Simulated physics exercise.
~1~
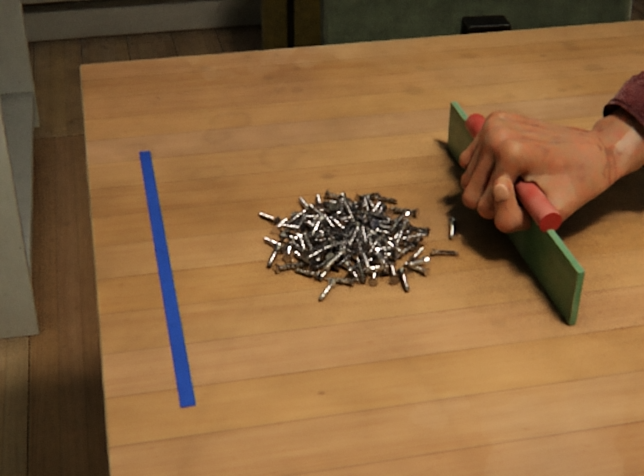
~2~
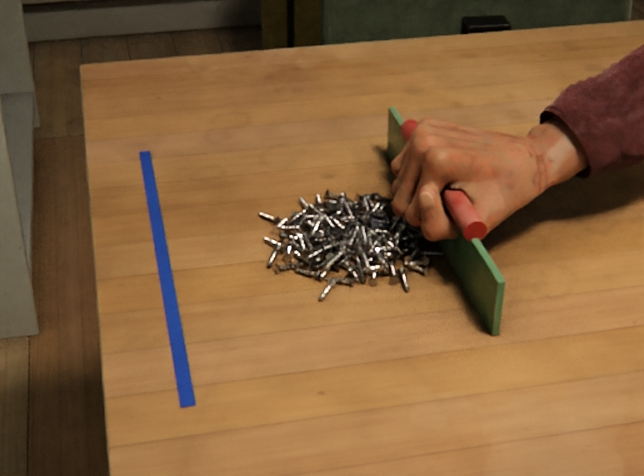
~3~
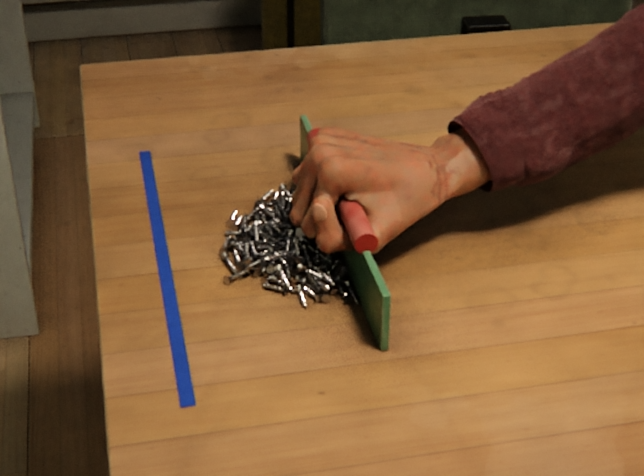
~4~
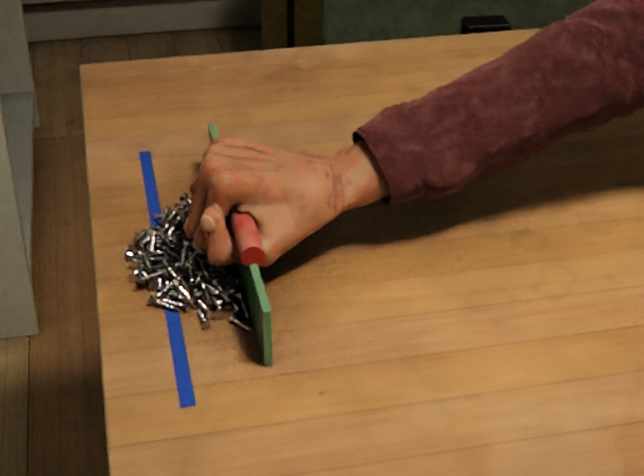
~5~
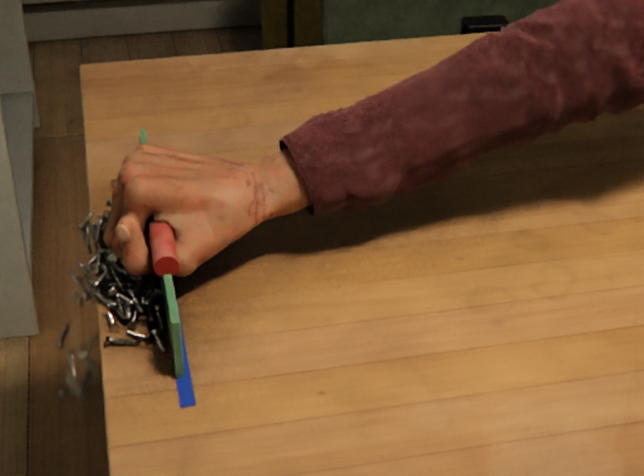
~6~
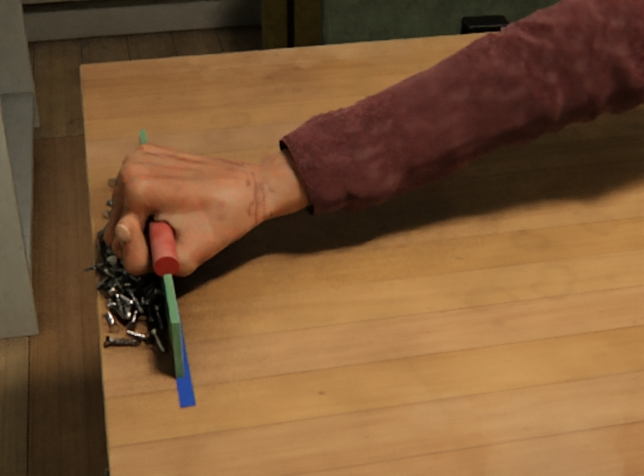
Hand with a green scraper pushing a heap of small metal pieces left to blue tape, spilling some over the table edge.
